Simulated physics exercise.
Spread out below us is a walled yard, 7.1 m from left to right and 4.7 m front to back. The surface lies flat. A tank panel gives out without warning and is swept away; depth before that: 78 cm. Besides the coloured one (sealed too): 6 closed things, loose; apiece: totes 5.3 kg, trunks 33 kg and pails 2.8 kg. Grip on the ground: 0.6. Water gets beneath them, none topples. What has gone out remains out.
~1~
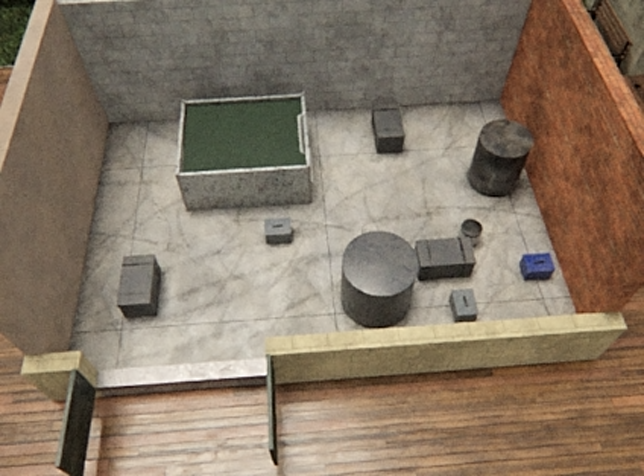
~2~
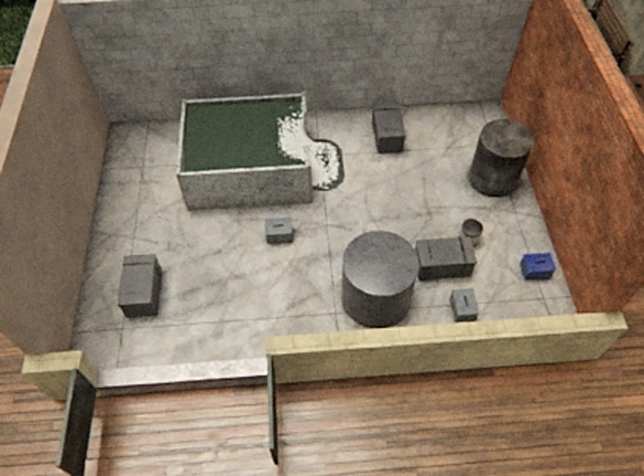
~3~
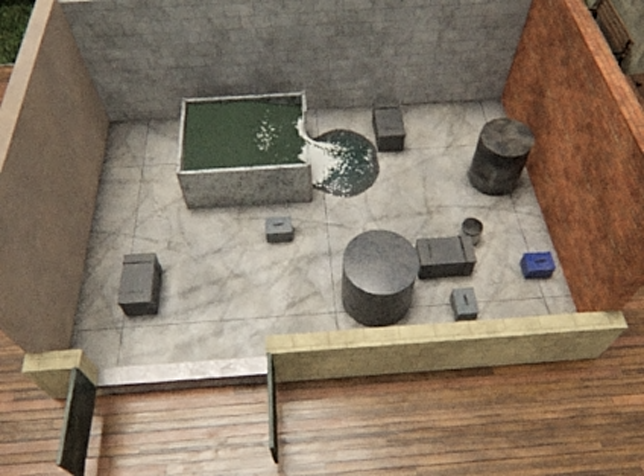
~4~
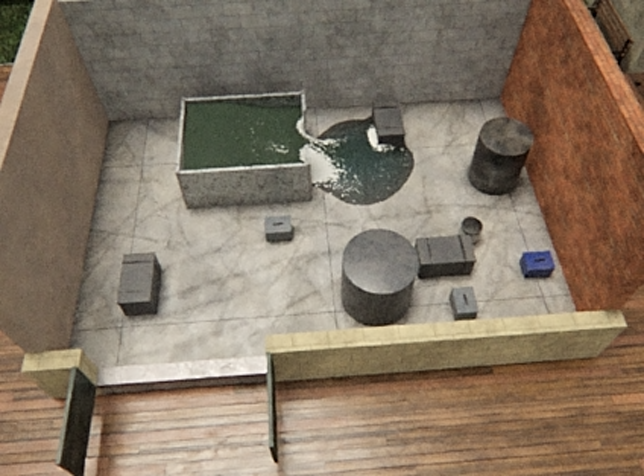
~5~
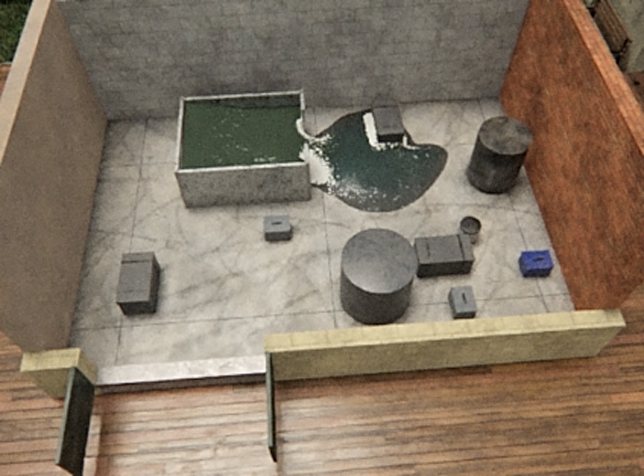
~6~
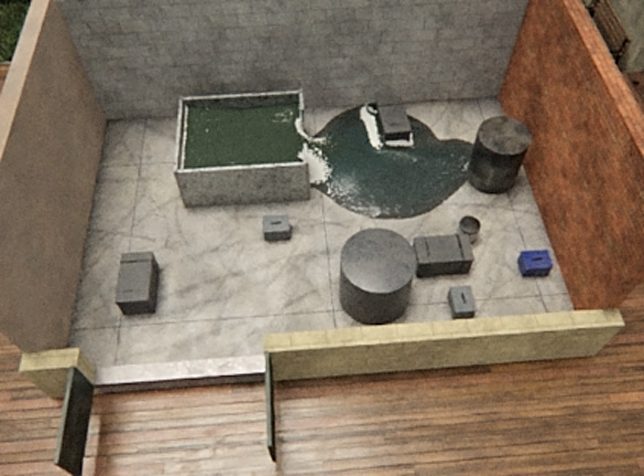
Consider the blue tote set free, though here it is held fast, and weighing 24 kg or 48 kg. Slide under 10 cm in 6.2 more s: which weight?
Heavier only.
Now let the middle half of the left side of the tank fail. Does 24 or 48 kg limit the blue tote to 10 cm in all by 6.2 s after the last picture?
So the lighter choice.
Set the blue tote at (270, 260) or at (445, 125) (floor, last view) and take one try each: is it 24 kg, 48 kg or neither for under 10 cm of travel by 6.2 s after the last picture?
Order kept: Light pick works, both picks fail.
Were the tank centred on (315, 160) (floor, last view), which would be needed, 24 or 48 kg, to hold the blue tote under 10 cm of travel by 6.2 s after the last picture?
Then the outcome is clear: The heavier mass alone works.
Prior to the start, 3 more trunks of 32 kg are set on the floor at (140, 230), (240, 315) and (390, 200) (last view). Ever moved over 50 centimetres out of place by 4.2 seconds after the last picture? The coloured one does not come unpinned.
In the given order, I'd say smaller, smaller, greater.
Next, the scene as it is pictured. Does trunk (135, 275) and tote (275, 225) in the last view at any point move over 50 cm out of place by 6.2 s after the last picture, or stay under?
Taking them as asked: Not beyond and not beyond.
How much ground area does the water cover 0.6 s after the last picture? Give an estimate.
Wet area: Approx. 13 m2.
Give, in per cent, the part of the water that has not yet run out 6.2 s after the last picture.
About 100 in a hundred parts of the water.
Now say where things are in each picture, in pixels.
The first picture shows the blue tote at (539, 262), on the bottom; 2.8 m2 under water; 0 of 7 have shifted.
The second picture shows the blue tote at (540, 262), on the bottom; water covers 3.4 m2; 0 of 7 have shifted.
The third picture shows the blue tote at (540, 261) rests on the ground; water covers 4.2 m2; 0 of 7 have shifted.
The fourth picture shows the blue tote at (539, 260), on the bottom; water covers 5.1 m2; 0 of 7 have shifted.
The fifth picture shows the blue tote at (538, 259), on the bottom; water covers 6.3 m2; 0 of 7 have shifted.
The sixth picture shows the blue tote at (537, 259), on the bottom; water covers 7.8 m2; 1 of 7 have shifted.
Then, 0.6 s after the last picture the blue tote would be 0 cm from its start with 24 kg and 0 cm from its start with 48 kg; 0 cm of water round it then.
Then, 2.3 s after the last picture the blue tote would be 60 cm from its start with 24 kg and 0 cm from its start with 48 kg; 12 cm of water round it then.
Then, 4.2 s after the last picture the blue tote would be 89 cm from its start with 24 kg and 0 cm from its start with 48 kg; 13 cm of water round it then.
Then, 6.2 s after the last picture the blue tote would be 89 cm from its start with 24 kg and 0 cm from its start with 48 kg; 15 cm of water round it then.
